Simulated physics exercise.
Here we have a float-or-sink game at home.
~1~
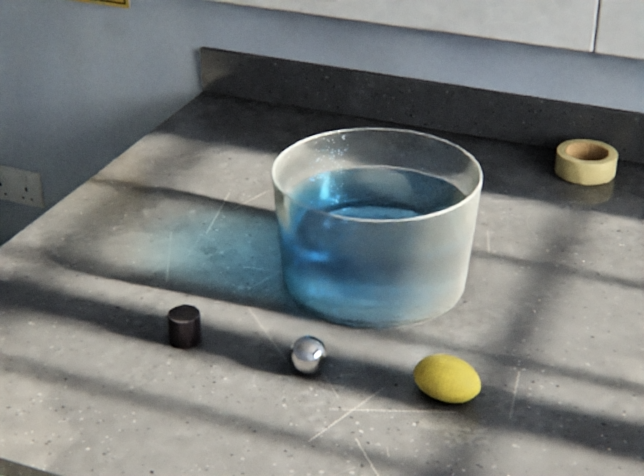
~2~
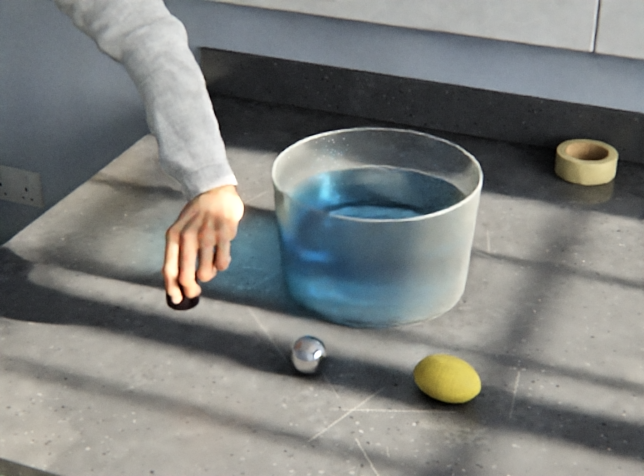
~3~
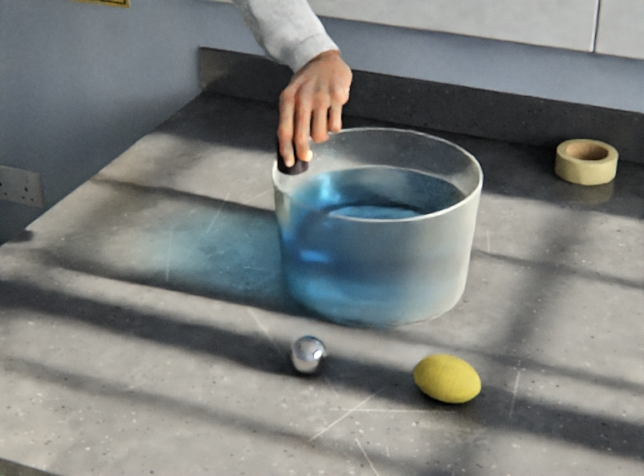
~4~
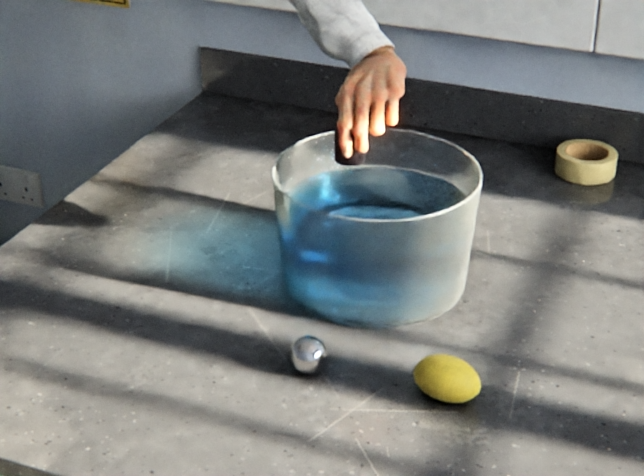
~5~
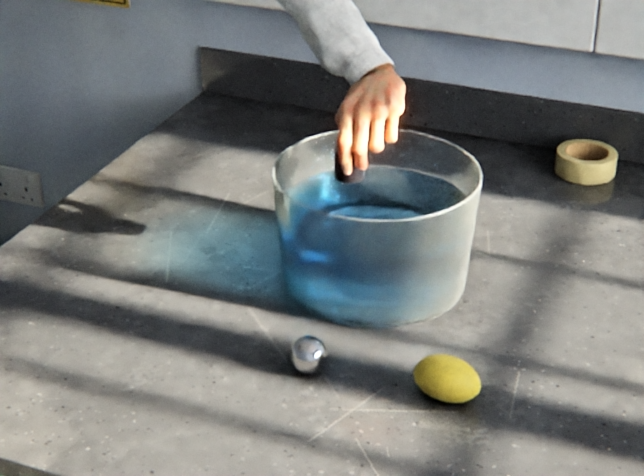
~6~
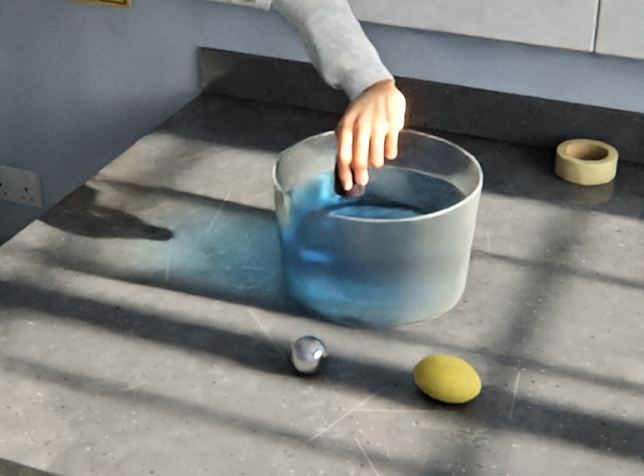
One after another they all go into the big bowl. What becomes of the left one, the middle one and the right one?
Left goes to the bottom; middle goes to the bottom; right stays at the surface.
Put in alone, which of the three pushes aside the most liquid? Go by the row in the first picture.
It is the one on the right.
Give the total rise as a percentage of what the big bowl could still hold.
Some 8 per cent.
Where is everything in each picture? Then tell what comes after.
The row from the left; iron weight (185, 327); steel ball (309, 355); lemon (446, 378), in the first frame.
A hand picks up the iron weight; iron weight (182, 288); lemon (446, 378), in the second frame.
It is carried over; iron weight (293, 154); steel ball (309, 355), in the third frame.
It is above the big bowl; iron weight (350, 145); lemon (446, 378), in the fourth frame.
It comes down; iron weight (350, 163); steel ball (309, 355), in the fifth frame.
It is just over the surface; iron weight (350, 177); steel ball (309, 355); lemon (446, 378), in the sixth frame.
Soon after, the iron weight goes to the bottom.
Later, the steel ball goes to the bottom.
In the end, the lemon floats; afloat, lemon.
